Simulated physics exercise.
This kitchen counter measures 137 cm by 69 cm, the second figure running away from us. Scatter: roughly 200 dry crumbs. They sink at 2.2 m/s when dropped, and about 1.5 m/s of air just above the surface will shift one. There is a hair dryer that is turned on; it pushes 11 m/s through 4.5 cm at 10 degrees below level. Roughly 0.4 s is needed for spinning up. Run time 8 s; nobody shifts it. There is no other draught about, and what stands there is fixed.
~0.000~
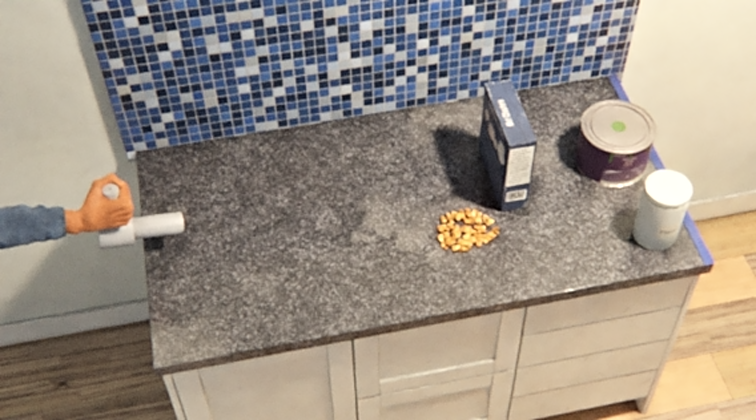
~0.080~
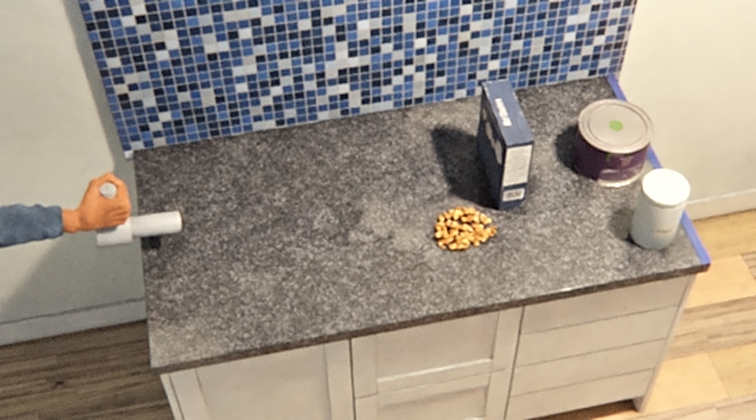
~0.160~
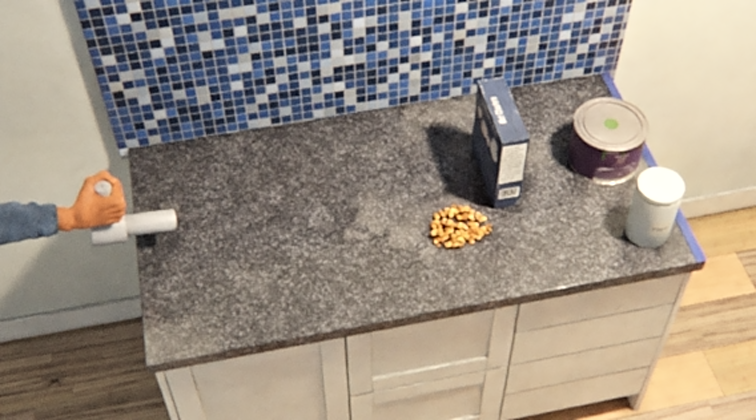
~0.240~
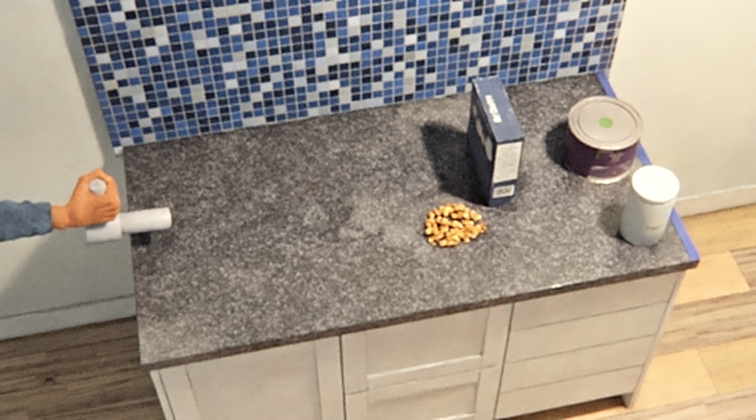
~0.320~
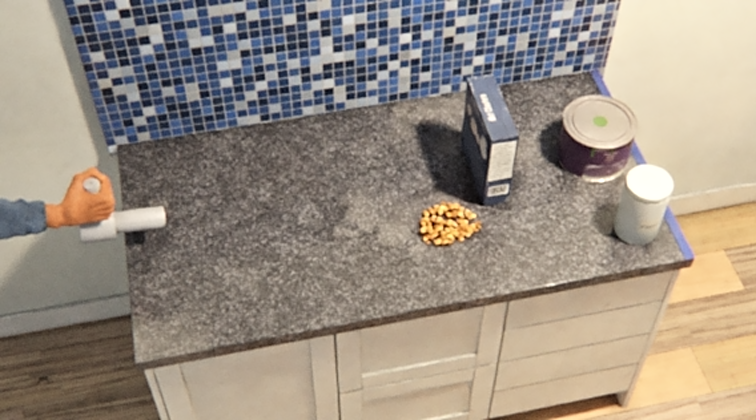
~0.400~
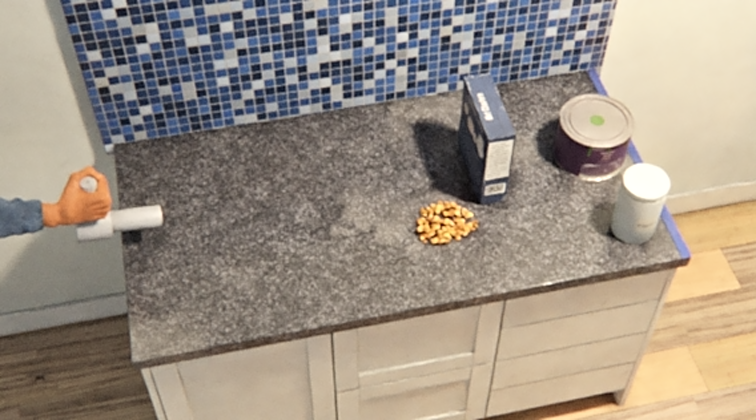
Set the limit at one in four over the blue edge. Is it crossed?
No, that many or fewer.
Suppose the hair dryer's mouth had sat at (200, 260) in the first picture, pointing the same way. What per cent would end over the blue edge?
That gives roughly 60 % in the end.
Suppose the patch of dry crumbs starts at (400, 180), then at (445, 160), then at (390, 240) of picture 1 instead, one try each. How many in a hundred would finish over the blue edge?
First try near 80 %, second near 90 %, third near 0 %.
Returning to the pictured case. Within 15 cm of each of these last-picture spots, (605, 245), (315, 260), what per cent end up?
I would say around 50 % and 0 % respectively.
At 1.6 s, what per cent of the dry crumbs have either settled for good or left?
Some 30 per cent.
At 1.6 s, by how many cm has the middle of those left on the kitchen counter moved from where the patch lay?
About 45 cm.
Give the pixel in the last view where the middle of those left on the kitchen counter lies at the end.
It lands close to (624, 246) in the last picture.
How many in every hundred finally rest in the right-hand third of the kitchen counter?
Something close to 50 % ends up there.
After 1.6 s, 0 % are over the blue edge; the middle of those still in play is near (628, 258); 34 % have settled or left.
After 2.6 s, 0 % are over the blue edge; the middle of those still in play is near (625, 248); 68 % have settled or left.
After 4.4 s, 0 % are over the blue edge; the middle of those still in play is near (624, 246); 74 % have settled or left.
After 8.0 s, at the end, 0 % are over the blue edge; the middle of those still in play is near (624, 246).
